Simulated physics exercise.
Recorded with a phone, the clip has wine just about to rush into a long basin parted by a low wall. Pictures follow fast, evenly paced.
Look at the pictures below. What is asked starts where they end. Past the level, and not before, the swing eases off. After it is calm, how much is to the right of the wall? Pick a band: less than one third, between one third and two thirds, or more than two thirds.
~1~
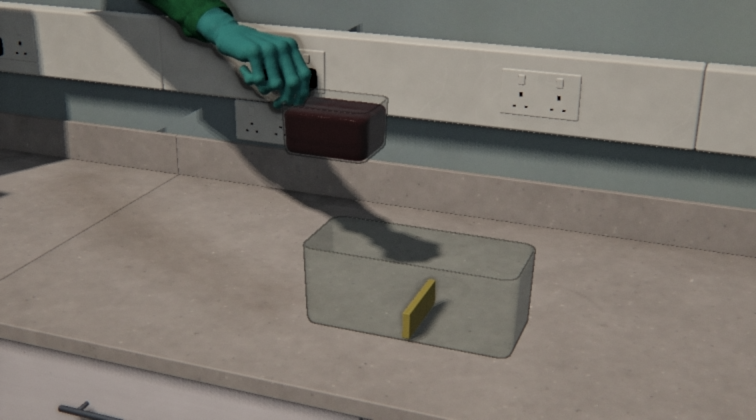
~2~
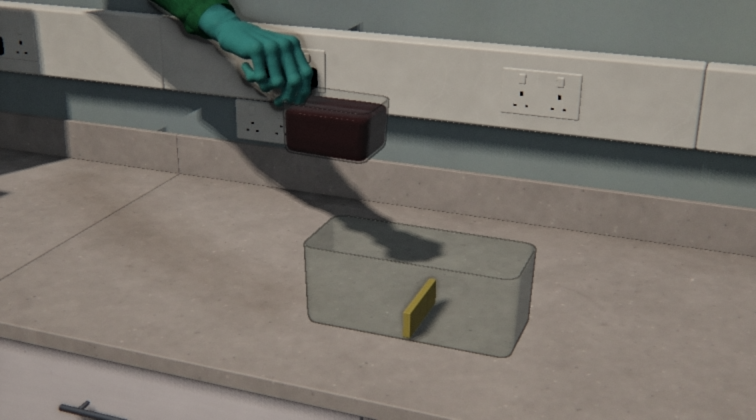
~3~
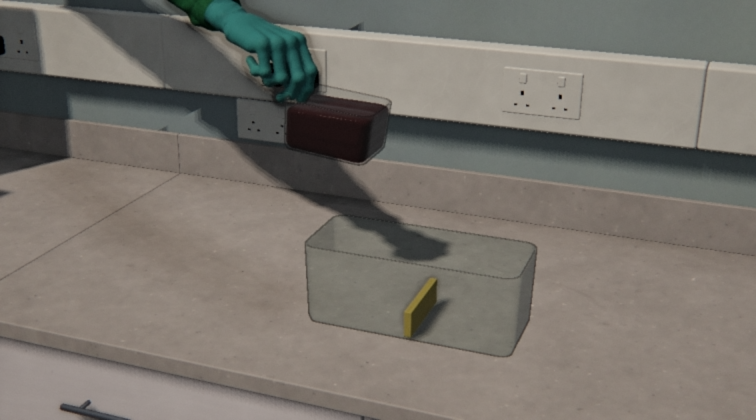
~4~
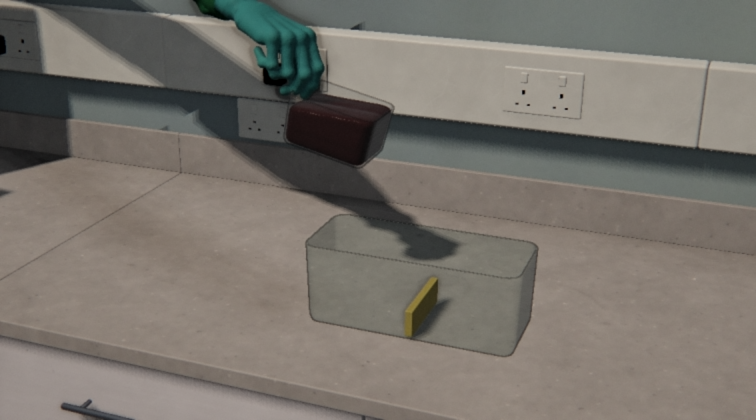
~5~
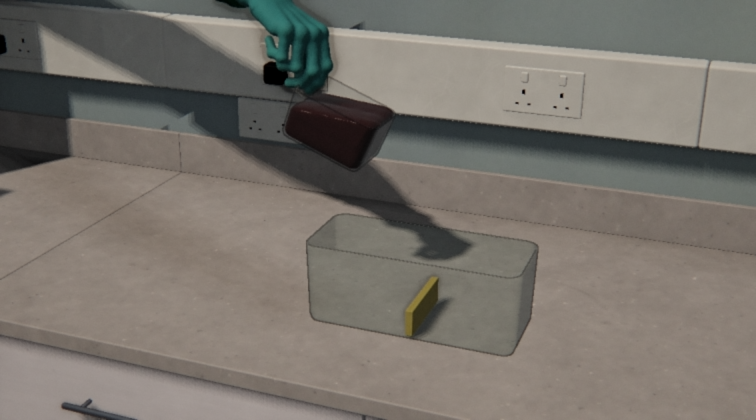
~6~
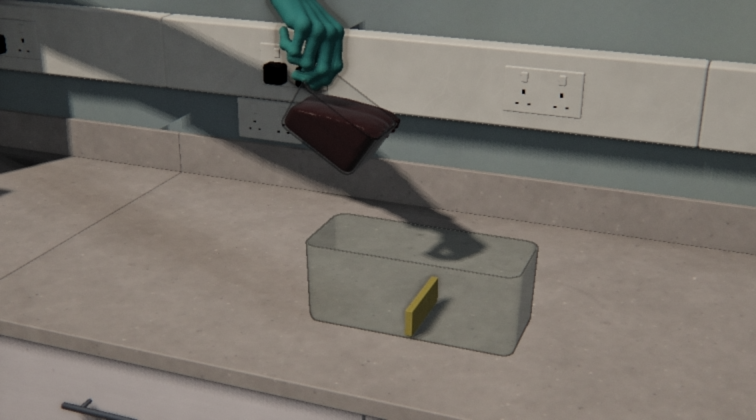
It is between one third and two thirds.
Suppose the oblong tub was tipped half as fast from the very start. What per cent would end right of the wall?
It comes to around 65 per cent.
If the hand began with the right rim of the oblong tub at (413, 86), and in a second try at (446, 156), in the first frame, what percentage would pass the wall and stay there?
Around 70 percent first, around 80 percent second.
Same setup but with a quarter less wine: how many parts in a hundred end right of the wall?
Near 40 in a hundred.
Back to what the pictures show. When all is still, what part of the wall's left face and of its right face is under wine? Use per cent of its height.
I'd say close to 40 per cent on the left side and 50 on the right.
A moment on, the oblong tub is tipped on its side and 29 per cent is still to pour, 2 is left of the wall and 16 right of it.
Next, the oblong tub is tipped on its side and 8 per cent is still to pour, 20 is left of the wall and 59 right of it.
Then the oblong tub is tipped on its side and 2 per cent is still to pour, 32 is left of the wall and 56 right of it.
Later the oblong tub is tipped on its side and 1 per cent is still to pour, 36 is left of the wall and 56 right of it.
At rest 38 per cent lies left of the wall, 55 right of it and 7 outside.
